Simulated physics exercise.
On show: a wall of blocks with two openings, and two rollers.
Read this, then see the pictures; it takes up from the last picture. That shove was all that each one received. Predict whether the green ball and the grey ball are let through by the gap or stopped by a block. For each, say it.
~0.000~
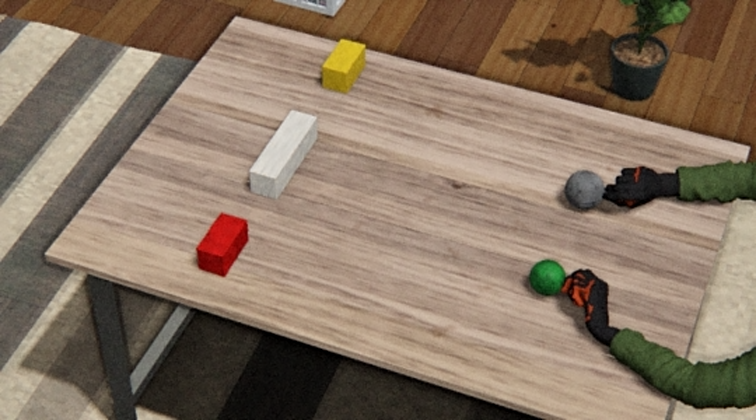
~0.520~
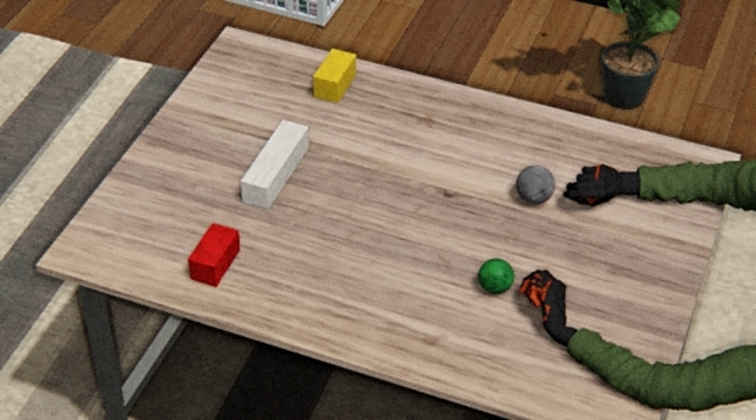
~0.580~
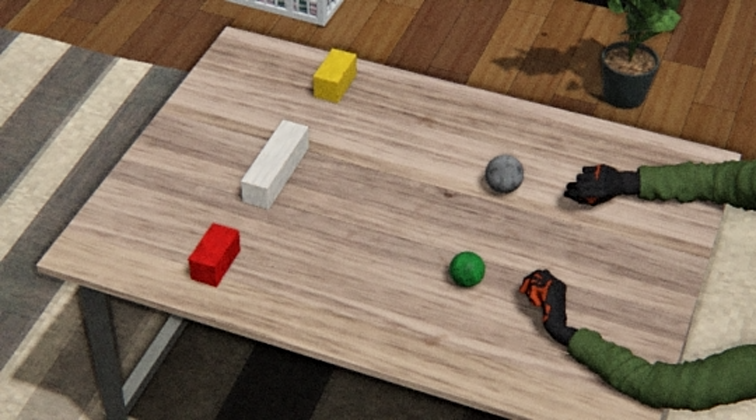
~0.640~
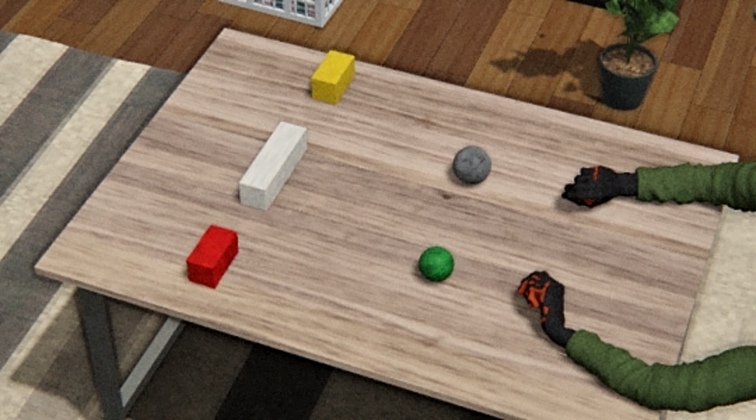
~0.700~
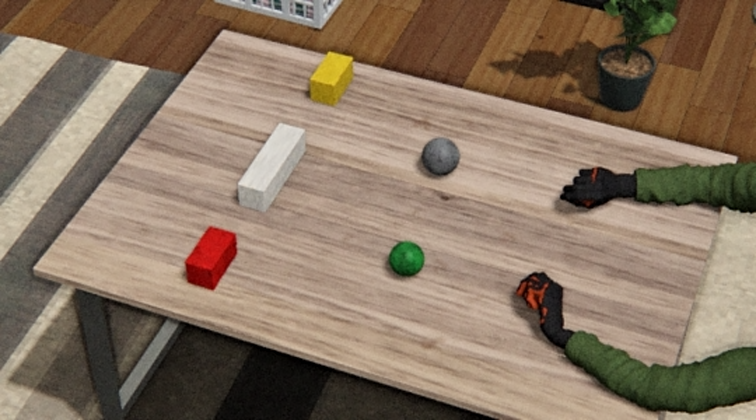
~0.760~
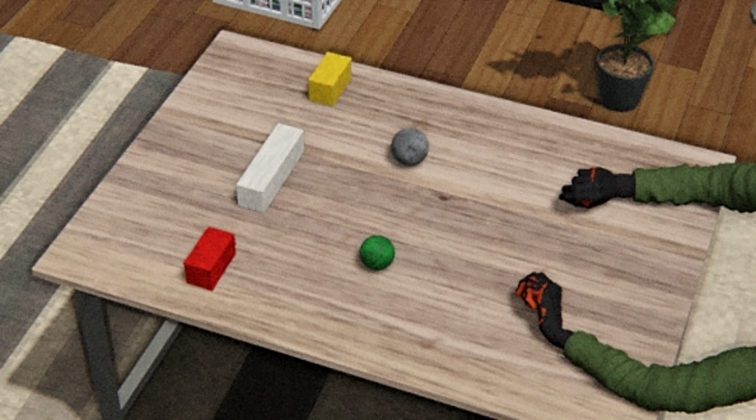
My call: The green ball is let through, the grey ball is let through.
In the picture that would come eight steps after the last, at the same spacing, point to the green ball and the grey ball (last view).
About (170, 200), and the other about (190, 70).
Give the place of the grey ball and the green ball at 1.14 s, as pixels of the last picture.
In order: (235, 88) and (207, 214).
After 1.14 s, green ball heading on near (207, 214); grey ball heading on near (236, 88).
After 1.60 s, green ball heading on near (28, 211); grey ball heading on near (74, 166).
After 2.00 s, green ball heading on; grey ball heading on.
In the end (2.3 s), the green ball passes through its gap; the grey ball passes through its gap.
